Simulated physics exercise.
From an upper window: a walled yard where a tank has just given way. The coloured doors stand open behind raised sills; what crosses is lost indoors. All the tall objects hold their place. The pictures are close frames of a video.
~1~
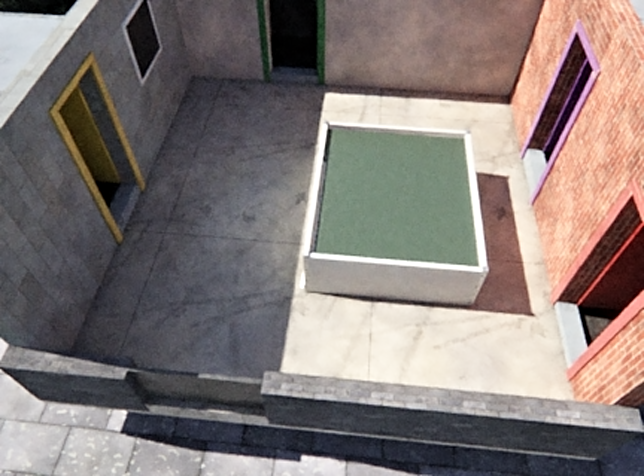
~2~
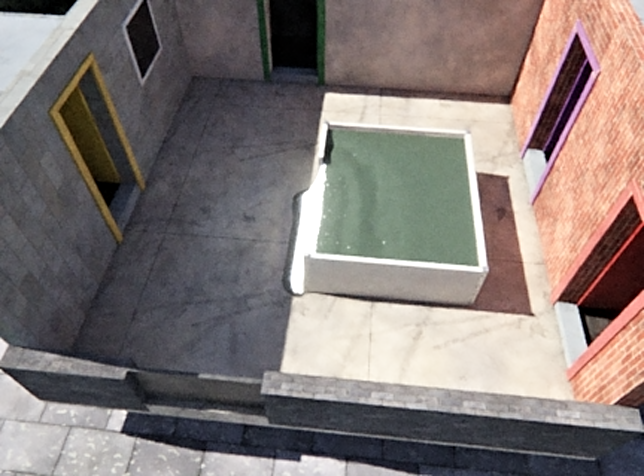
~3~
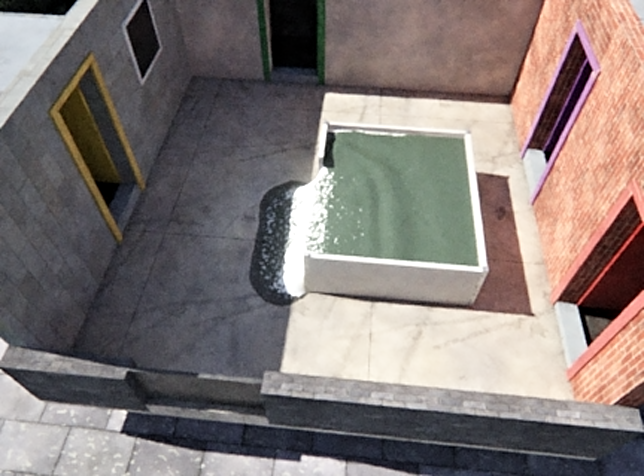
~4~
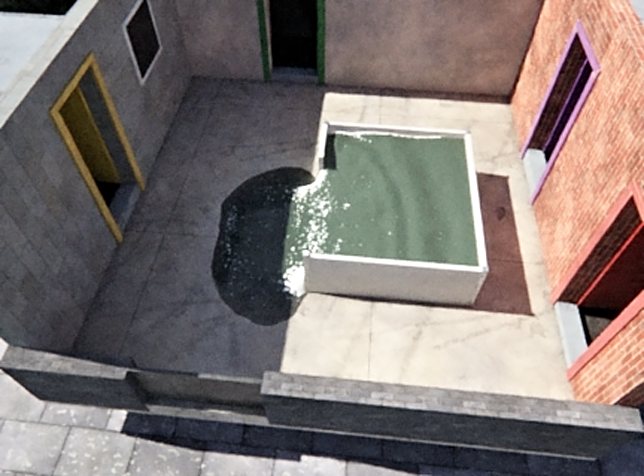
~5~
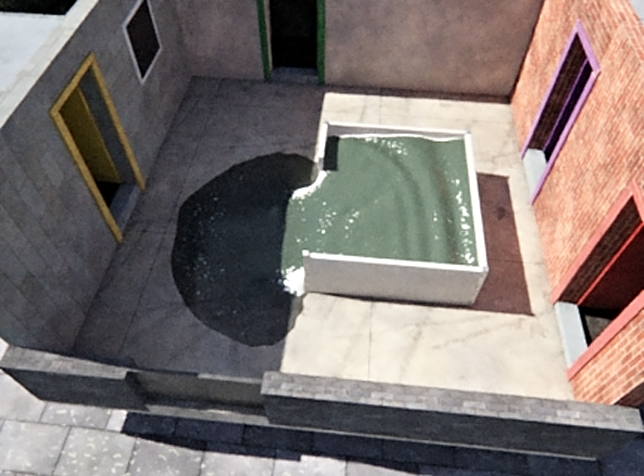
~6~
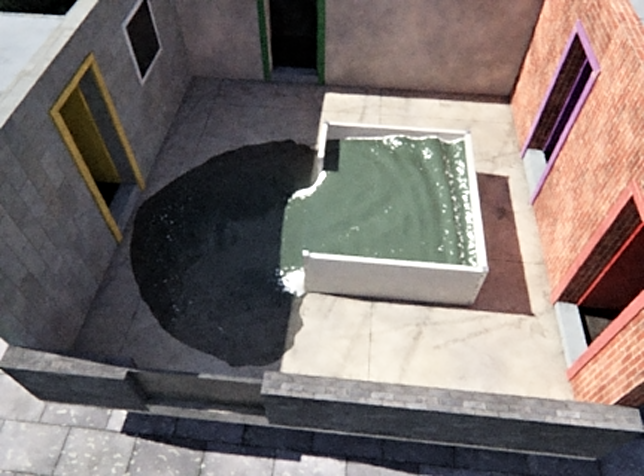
Water burst through the left side of a white-walled tank in a walled yard and spread leftward across the paving in a widening dark pool, while the green water left inside rippled and foamed.
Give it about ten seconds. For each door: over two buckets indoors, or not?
The red door floods; the yellow door floods; the green door holds within the limit; the purple door holds within the limit.
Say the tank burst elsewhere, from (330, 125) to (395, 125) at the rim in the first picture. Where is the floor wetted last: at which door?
That is the red one.
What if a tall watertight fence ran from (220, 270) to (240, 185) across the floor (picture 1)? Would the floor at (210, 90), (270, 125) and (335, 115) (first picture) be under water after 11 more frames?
In that order: Awash, flooded, covered.
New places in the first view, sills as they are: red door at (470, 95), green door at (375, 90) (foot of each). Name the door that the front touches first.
That is the door marked yellow.
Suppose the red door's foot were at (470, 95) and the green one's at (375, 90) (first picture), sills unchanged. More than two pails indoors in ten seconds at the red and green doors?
My reading: Red door goes over; green door keeps below it.
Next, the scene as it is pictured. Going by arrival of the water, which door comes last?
I say the purple-painted one.
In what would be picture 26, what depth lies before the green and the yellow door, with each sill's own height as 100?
Roughly 70 per cent, then 130 per cent.
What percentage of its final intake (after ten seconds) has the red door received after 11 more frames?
About 0 per cent.
A moment on, water covers 35 % of the floor; the red door not reached, the yellow door over two buckets in, the green door not reached, the purple door not reached.
Next, water covers 40 % of the floor; the red door not reached, the yellow door far over two buckets in, the green door not reached, the purple door not reached.
Then, water covers 55 % of the floor; the red door not reached, the yellow door far over two buckets in, the green door wet at the sill, nothing in, the purple door not reached.
Later, water covers 95 % of the floor; the red door over two buckets in, the yellow door far over two buckets in, the green door wet at the sill, nothing in, the purple door wet at the sill, nothing in.
In the end, water covers 100 % of the floor; the red door far over two buckets in, the yellow door far over two buckets in, the green door wet at the sill, nothing in, the purple door wet at the sill, nothing in.
